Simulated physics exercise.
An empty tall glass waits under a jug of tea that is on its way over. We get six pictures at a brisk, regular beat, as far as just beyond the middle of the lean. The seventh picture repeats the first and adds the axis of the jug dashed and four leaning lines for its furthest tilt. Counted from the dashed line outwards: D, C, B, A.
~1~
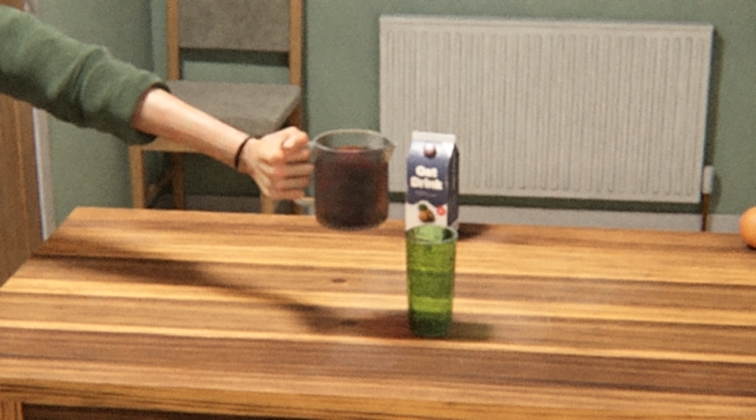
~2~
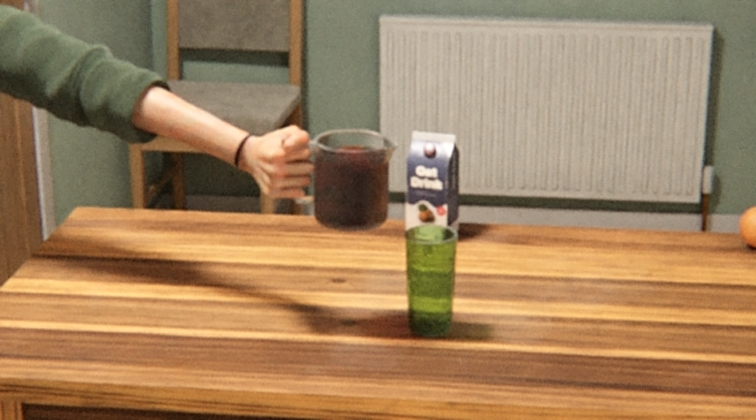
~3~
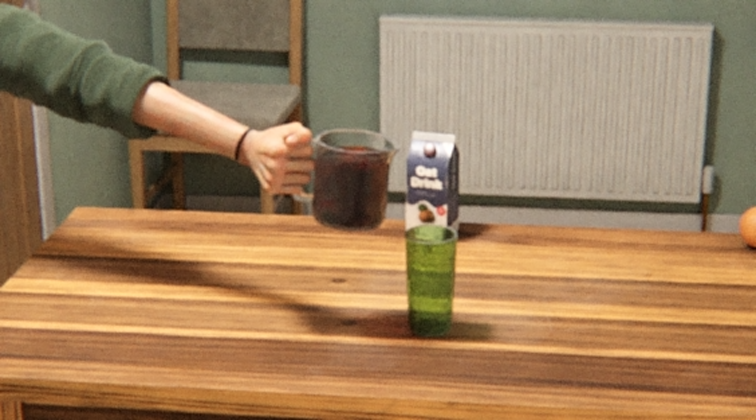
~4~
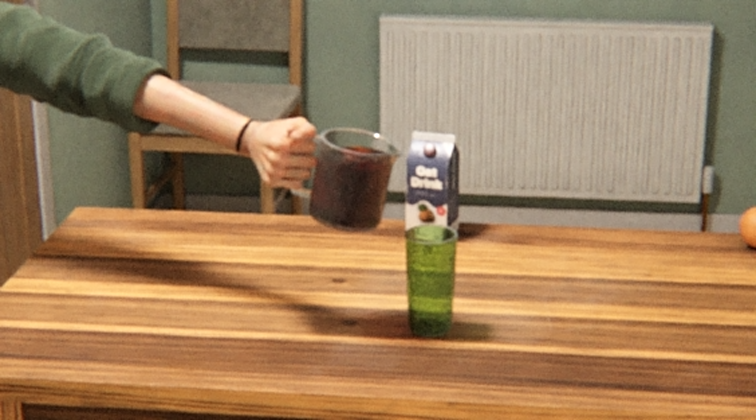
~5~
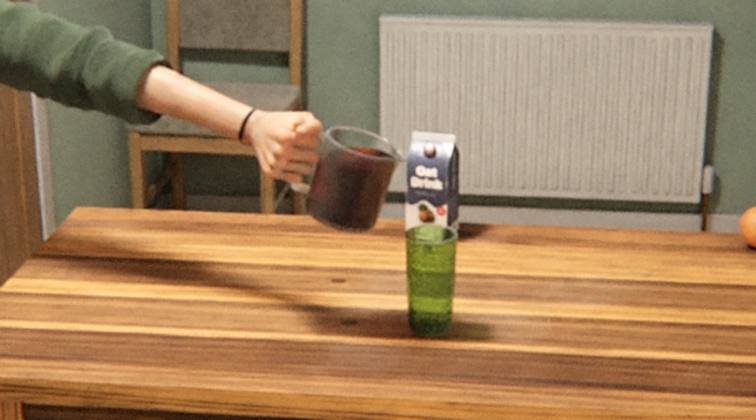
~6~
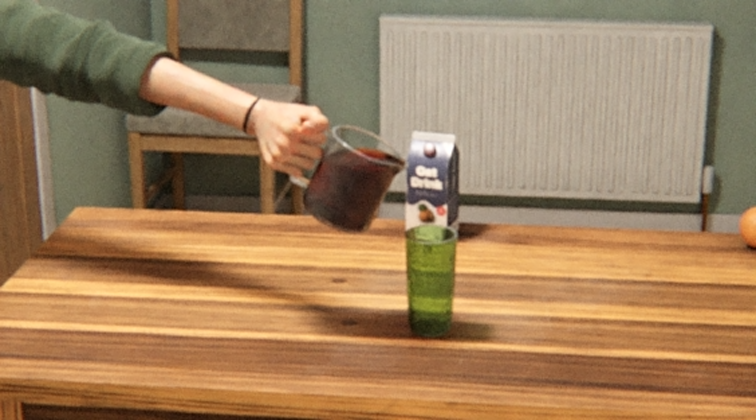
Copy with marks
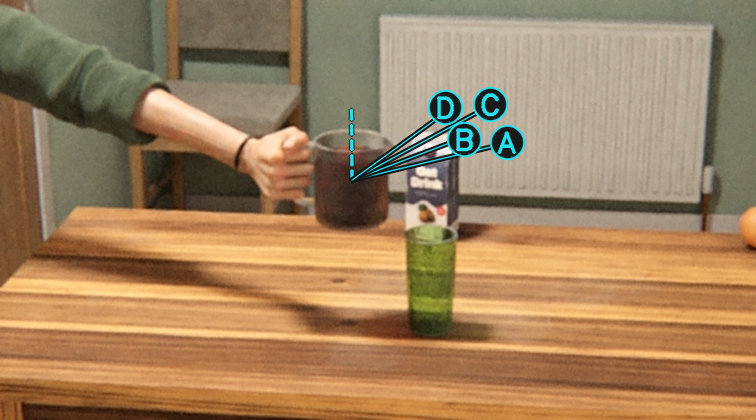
A hand holding a glass jug of dark liquid gradually tilting it rightward above an empty green glass on a wooden table.
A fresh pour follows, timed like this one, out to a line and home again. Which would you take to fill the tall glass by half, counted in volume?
I would pick mark D.
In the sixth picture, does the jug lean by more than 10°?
Yes, it does.
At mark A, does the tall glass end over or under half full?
Over half.
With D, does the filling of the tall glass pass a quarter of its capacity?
Yes, clearly.
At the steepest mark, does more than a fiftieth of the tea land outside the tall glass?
Yes, it does.
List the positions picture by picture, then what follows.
The first frame shows upright, lip at (395, 144); rim of the tall glass round (431, 233); nothing has left yet.
The second frame shows upright, lip at (396, 145); nothing has left yet.
The third frame shows tipped about 5°, lip at (398, 148); nothing has left yet.
The fourth frame shows tipped about 10°, lip at (401, 153); nothing has left yet.
The fifth frame shows tipped about 17°, lip at (404, 159); nothing has left yet.
The sixth frame shows tipped about 24°, lip at (407, 165); nothing has left yet.
In cyan, A at (490, 147); B at (447, 143); C at (476, 113); D at (433, 120).
If A is chosen, the tall glass ends with about 92 % of what it can hold; 11 % of the tea is spilt.
If B is chosen, the tall glass ends with about 87 % of what it can hold.
If C is chosen, the tall glass ends with about 67 % of what it can hold.
If D is chosen, the tall glass ends with about 48 % of what it can hold.
